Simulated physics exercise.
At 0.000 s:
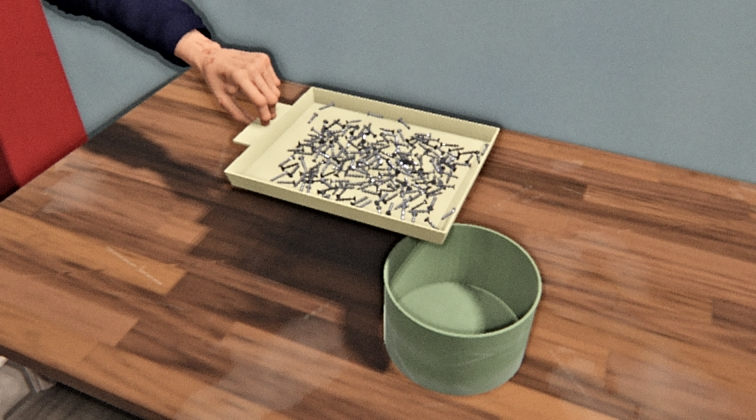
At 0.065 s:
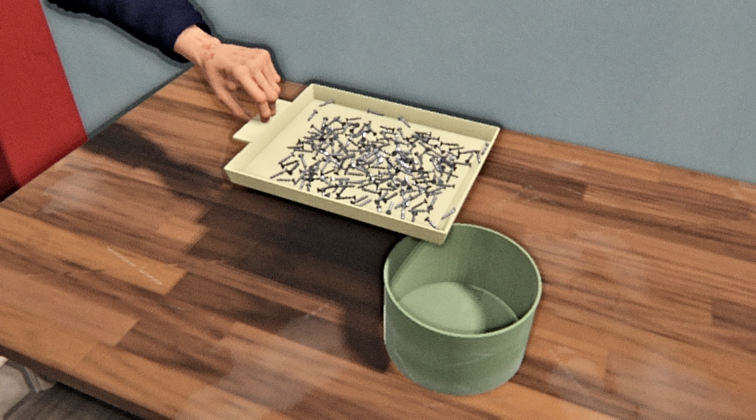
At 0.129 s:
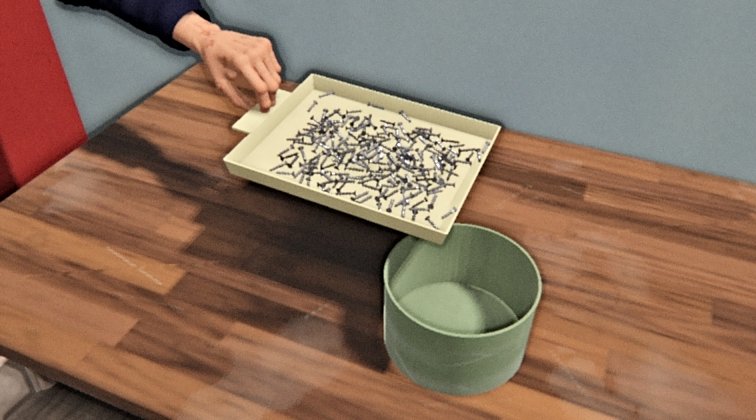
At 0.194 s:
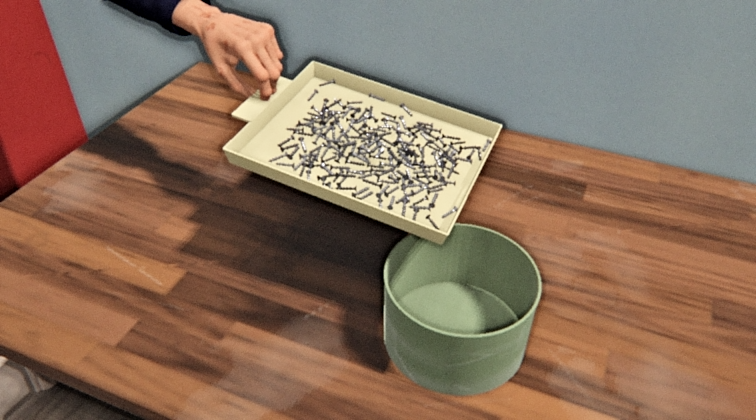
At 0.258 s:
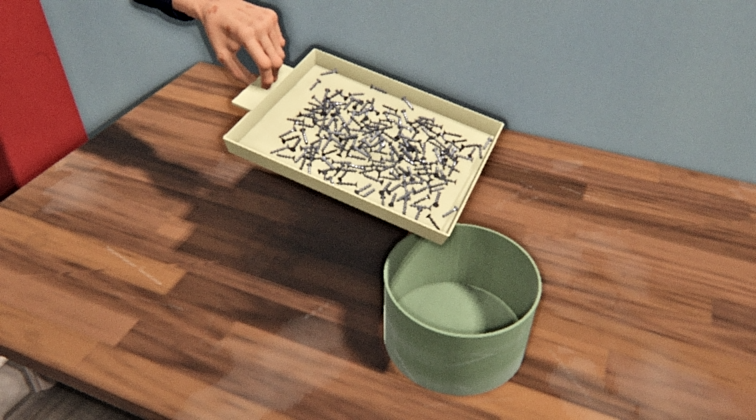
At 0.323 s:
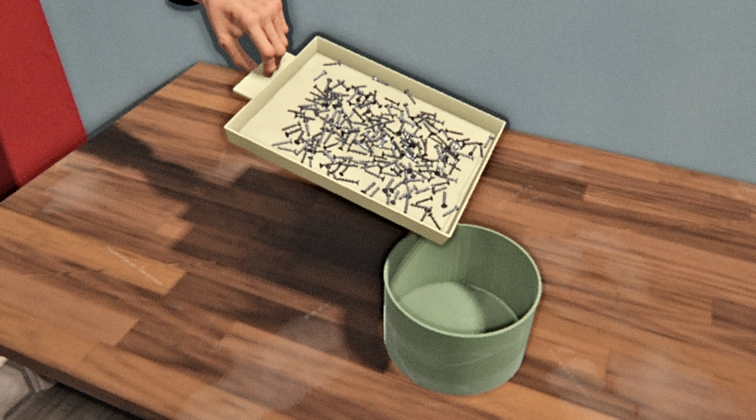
A hand at the handle of a cream tray scattered with small steel screws raised its left end, tilting the tray down toward the right, while a green pot stayed still on the wooden table.
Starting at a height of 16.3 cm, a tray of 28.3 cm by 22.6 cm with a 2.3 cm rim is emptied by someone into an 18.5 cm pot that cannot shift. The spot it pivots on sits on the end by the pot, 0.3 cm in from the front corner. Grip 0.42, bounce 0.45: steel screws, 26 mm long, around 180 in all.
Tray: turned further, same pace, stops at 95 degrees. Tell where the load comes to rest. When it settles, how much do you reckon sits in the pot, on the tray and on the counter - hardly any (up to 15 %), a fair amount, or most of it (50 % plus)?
I reckon pot: Most of it; tray: Hardly any; counter: A fair amount.
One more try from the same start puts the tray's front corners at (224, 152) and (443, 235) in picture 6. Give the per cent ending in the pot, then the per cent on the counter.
That works out as pot 60 and counter 40.
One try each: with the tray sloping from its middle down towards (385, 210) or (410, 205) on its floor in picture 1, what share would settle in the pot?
Estimate: Some 90 % and some 100 % respectively.
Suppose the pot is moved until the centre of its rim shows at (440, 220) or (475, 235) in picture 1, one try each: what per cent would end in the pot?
About 10 and 80 per cent.
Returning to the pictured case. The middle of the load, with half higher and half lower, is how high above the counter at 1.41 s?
I'd put it near 20 cm.
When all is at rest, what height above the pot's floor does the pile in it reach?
2.5 cm.
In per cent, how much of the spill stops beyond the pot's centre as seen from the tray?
I reckon around 100 per cent.
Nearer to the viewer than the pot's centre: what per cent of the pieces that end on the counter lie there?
I'd put it at around 0 per cent.
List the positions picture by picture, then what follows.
Tray tilt 0 degrees, front corners at (230, 170) and (443, 229); middle of the pieces at (374, 161); pot at (462, 275), in the first picture.
Tray tilt 1 degrees, front corners at (230, 167) and (443, 229); middle of the pieces at (374, 159), in the second picture.
Tray tilt 4 degrees, front corners at (229, 158) and (444, 230), lowest corner right front; middle of the pieces at (374, 154), in the third picture.
Tray tilt 8 degrees, front corners at (229, 148) and (445, 230), lowest corner right front; middle of the pieces at (375, 149), in the fourth picture.
Tray tilt 11 degrees, front corners at (229, 137) and (446, 231), lowest corner right front; middle of the pieces at (377, 143), in the fifth picture.
Tray tilt 15 degrees, front corners at (230, 126) and (447, 232), lowest corner right front; middle of the pieces at (379, 138); pot at (462, 275). The tray's pace is about 60 degrees a second, in the sixth picture.
After 0.97 s, tilt 53 degrees; the tray holds 100 %, the pot 0 %.
After 1.41 s, tilt 78 degrees; the tray holds 90 %, the pot 5 %.
After 1.92 s, tilt 95 degrees; the tray holds 5 %, the pot 70 %.
In the end, at 2.8 s, pot 75 %, tray 0 %, counter 25 %.
